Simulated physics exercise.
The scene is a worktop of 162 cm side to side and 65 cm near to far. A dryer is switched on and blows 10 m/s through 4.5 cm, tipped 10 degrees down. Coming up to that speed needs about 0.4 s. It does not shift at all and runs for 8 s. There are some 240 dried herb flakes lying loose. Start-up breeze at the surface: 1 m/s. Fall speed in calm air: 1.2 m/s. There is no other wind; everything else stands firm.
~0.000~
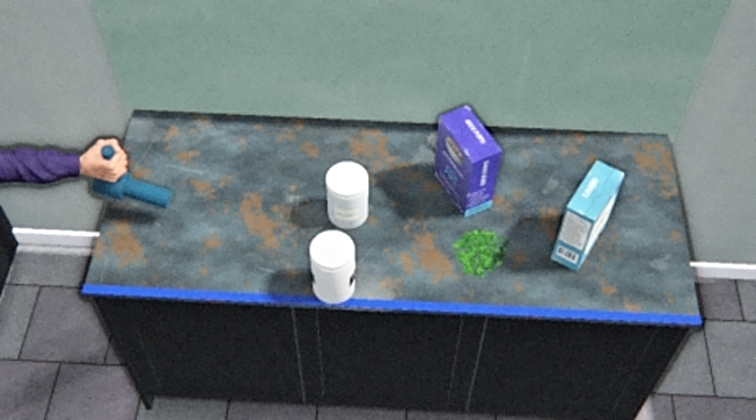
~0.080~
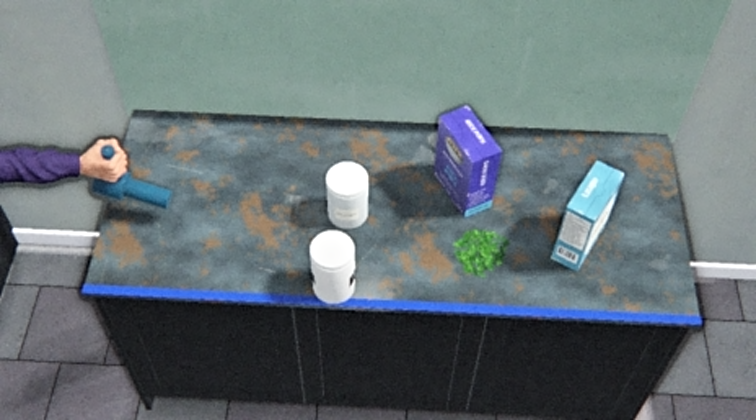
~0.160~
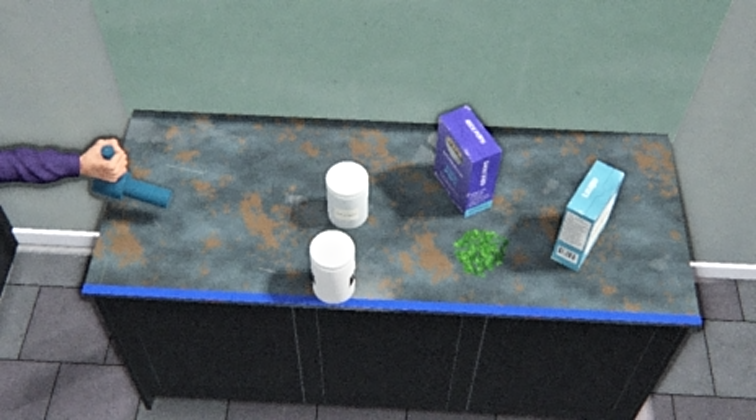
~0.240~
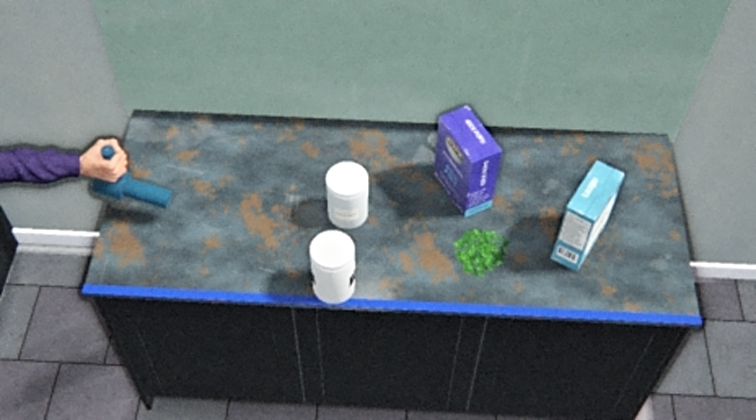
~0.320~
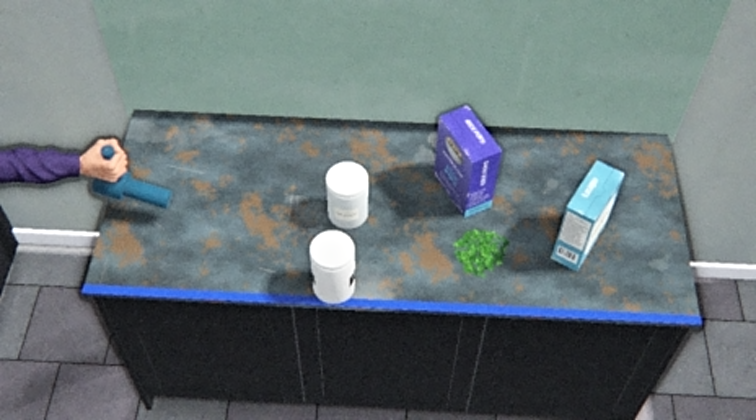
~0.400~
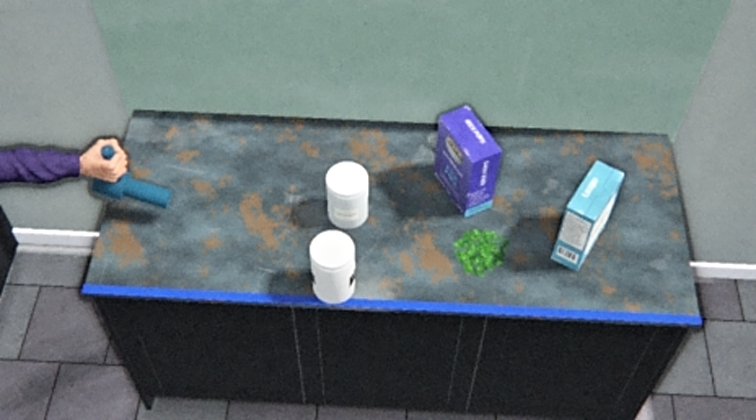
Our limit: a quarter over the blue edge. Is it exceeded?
A quarter or less goes over that edge.
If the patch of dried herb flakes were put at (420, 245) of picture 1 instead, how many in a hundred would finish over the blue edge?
10 %.
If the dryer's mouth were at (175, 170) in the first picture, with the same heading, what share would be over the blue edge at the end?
Outcome: Some 15 in a hundred.
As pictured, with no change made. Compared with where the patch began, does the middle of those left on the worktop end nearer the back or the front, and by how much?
Toward the rear, roughly 30 cm.
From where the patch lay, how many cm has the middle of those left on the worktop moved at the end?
Distance: Approx. 45 cm.
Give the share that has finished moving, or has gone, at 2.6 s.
Roughly 50 per cent of them.
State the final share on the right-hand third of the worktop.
Some 60 per cent.
After 1.6 s, 6 % are over the blue edge; the middle of those still in play is near (582, 183); 51 % have settled or left.
After 2.6 s, 6 % are over the blue edge; the middle of those still in play is near (584, 176); 52 % have settled or left.
After 4.4 s, 7 % are over the blue edge; the middle of those still in play is near (589, 172); 58 % have settled or left.
After 8.0 s, at the end, 7 % are over the blue edge; the middle of those still in play is near (592, 170).
